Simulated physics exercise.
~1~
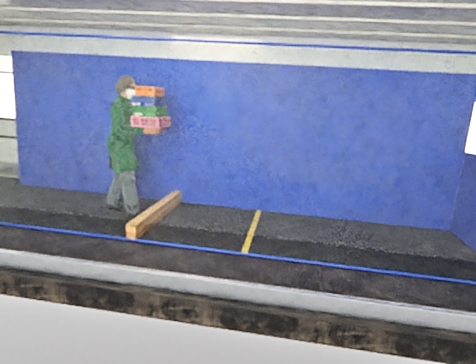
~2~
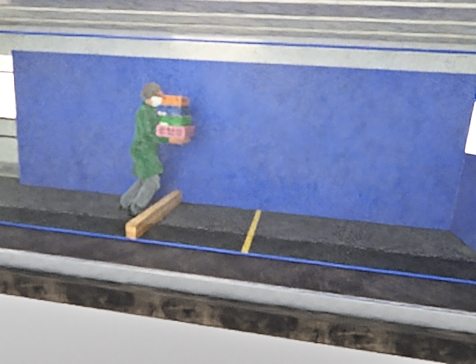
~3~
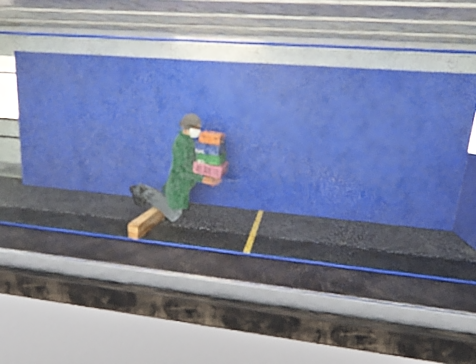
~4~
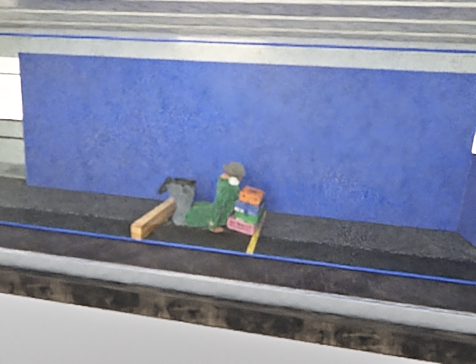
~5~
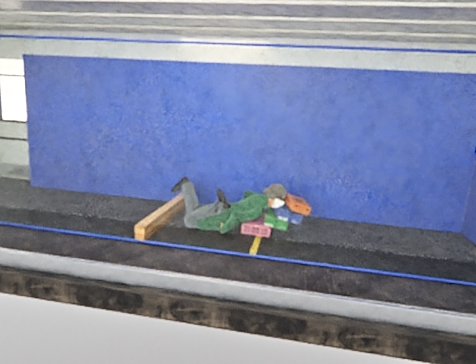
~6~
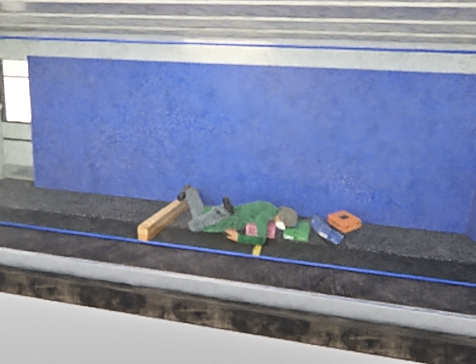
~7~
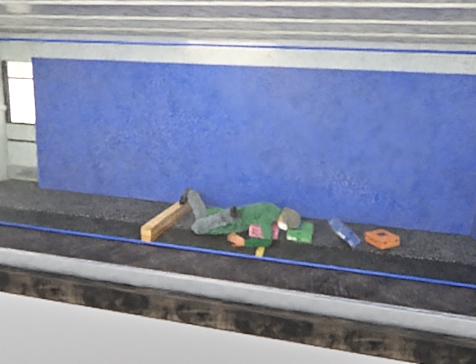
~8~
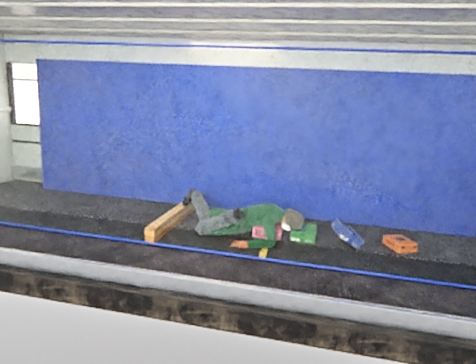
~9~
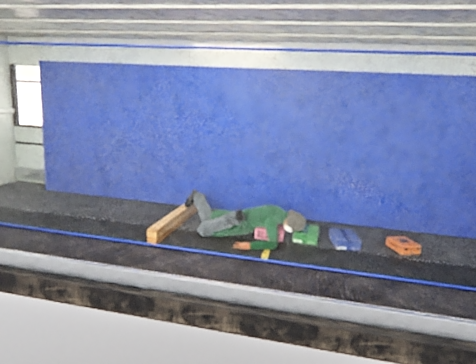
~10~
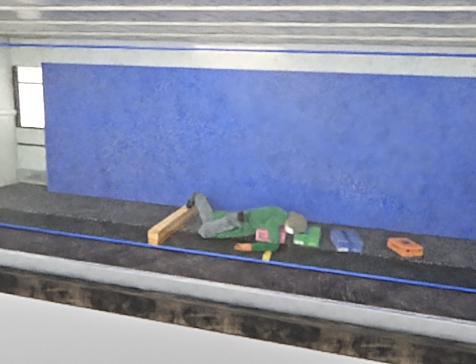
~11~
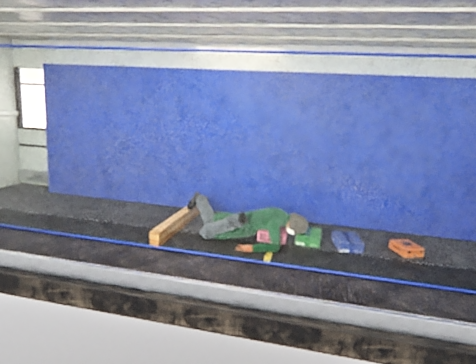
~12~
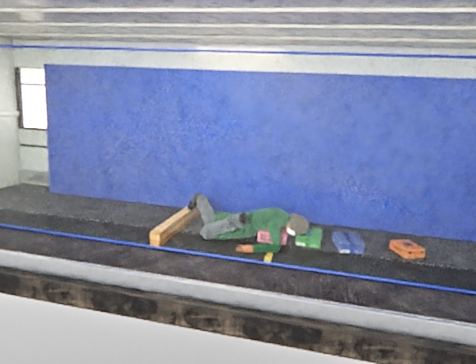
A passenger in a green coat, grey trousers and a cap stands before a long blue wall, seen from the side and slightly above, hugging a stack of orange, blue, green and pink boxes. A wooden beam lies across the dark floor by their feet, with a yellow line farther right. The passenger pitches forward to the right over the beam, drops low and lands stretched out. The stack spills, the orange box sliding farthest and the blue one stopping nearer. Finally the passenger lies still, head and green box beyond the line.
